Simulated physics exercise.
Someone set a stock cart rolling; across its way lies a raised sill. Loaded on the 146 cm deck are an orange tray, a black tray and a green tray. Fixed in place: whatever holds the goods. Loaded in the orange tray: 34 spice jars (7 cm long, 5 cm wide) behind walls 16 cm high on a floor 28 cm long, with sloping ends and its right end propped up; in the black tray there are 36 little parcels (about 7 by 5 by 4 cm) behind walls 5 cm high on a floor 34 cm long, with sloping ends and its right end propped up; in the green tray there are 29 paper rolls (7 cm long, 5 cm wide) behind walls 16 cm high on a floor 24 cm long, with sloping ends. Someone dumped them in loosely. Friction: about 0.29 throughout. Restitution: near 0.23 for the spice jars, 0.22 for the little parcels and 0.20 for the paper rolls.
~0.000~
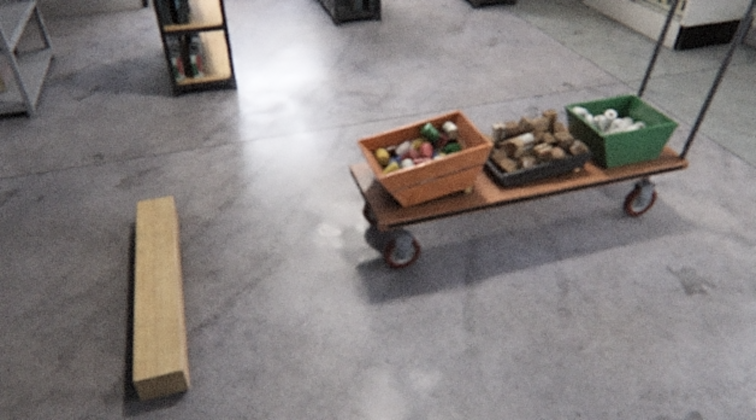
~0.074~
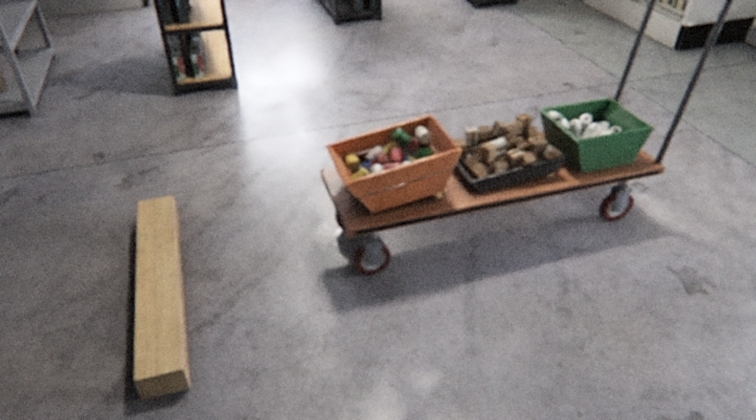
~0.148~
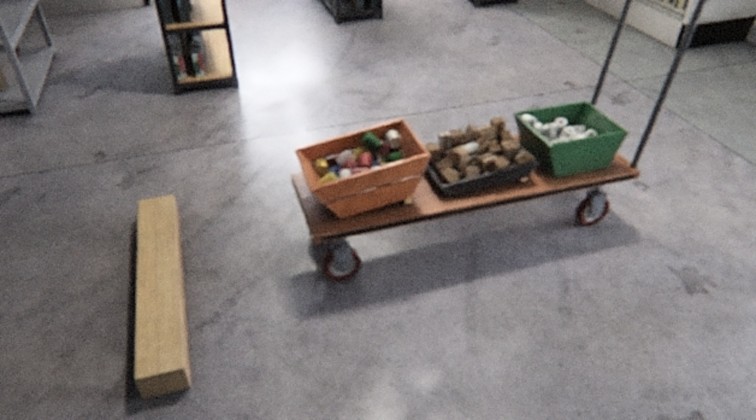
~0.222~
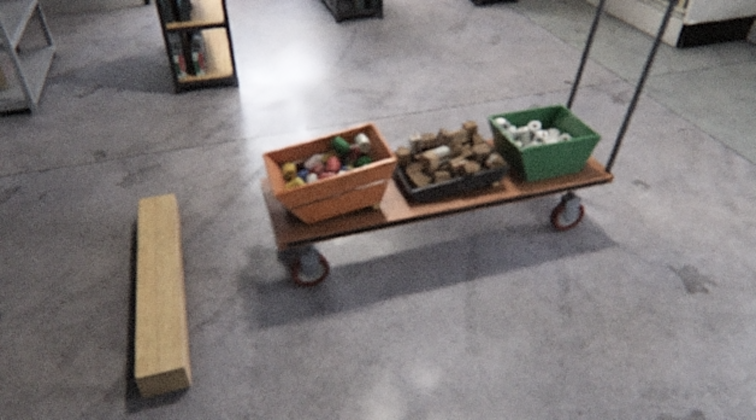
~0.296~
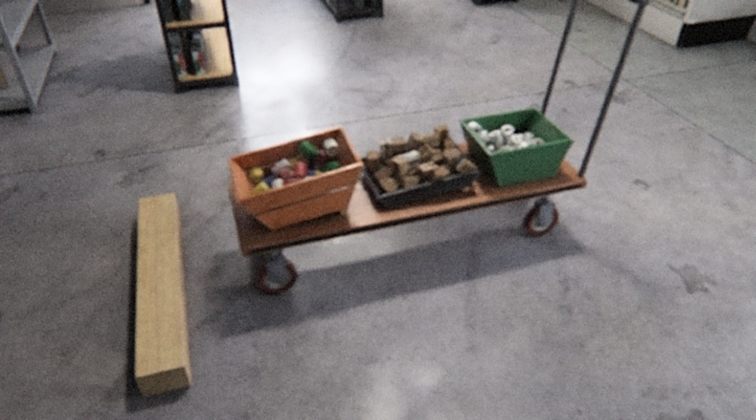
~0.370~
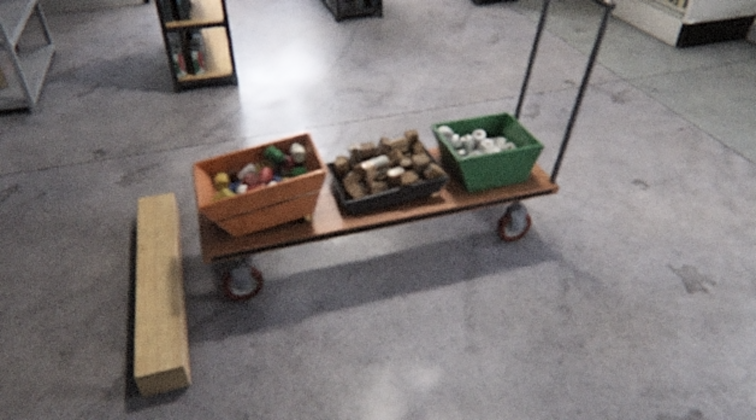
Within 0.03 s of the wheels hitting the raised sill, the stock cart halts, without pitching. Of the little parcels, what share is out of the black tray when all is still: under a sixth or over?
More than one in six of the little parcels leave the black tray.
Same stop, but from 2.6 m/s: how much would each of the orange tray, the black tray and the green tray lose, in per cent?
Then the orange tray sheds 20 per cent of its load, the black tray 50 per cent, and the green tray 10 per cent.
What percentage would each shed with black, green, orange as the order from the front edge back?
Orange tray 0 %, black tray 40 %, green tray 0 %.
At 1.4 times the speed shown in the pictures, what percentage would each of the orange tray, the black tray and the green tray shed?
Orange tray 10, black tray 50, green tray 0 per cent.
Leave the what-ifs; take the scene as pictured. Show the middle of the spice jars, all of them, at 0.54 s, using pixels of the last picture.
The middle is around (207, 195).
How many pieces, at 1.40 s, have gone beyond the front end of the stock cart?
About 0.
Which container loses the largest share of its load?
Result: Black tray.
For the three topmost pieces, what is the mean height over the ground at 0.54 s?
Their middles sit some 50 cm up.
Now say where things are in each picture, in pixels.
In the first frame (places track the rim corner closest to us here), black tray (502, 176); orange tray (380, 177); 83 cm to go; all still inside.
In the second frame, black tray (473, 181); orange tray (347, 183); 70 cm to go.
In the third frame, black tray (443, 186); orange tray (312, 188); 56 cm to go.
In the fourth frame, black tray (412, 191); orange tray (276, 194); 43 cm to go.
In the fifth frame, black tray (380, 197); orange tray (239, 200); 29 cm to go.
In the sixth frame, black tray (346, 203); orange tray (200, 207); 16 cm to go; all still inside.
After 0.44 s, contact.
After 0.54 s, the orange tray has all 34, the black tray is down by 2 of 36 and the green tray has all 29.
After 0.66 s, the orange tray has all 34, the black tray is down by 6 of 36 and the green tray has all 29.
After 0.89 s, the orange tray has all 34, the black tray is down by 10 of 36 and the green tray has all 29.
Final count (at 1.40 s), the orange tray has all 34, the black tray is down by 10 of 36 and the green tray has all 29. Asked share, 10 of 36, 28 per cent.
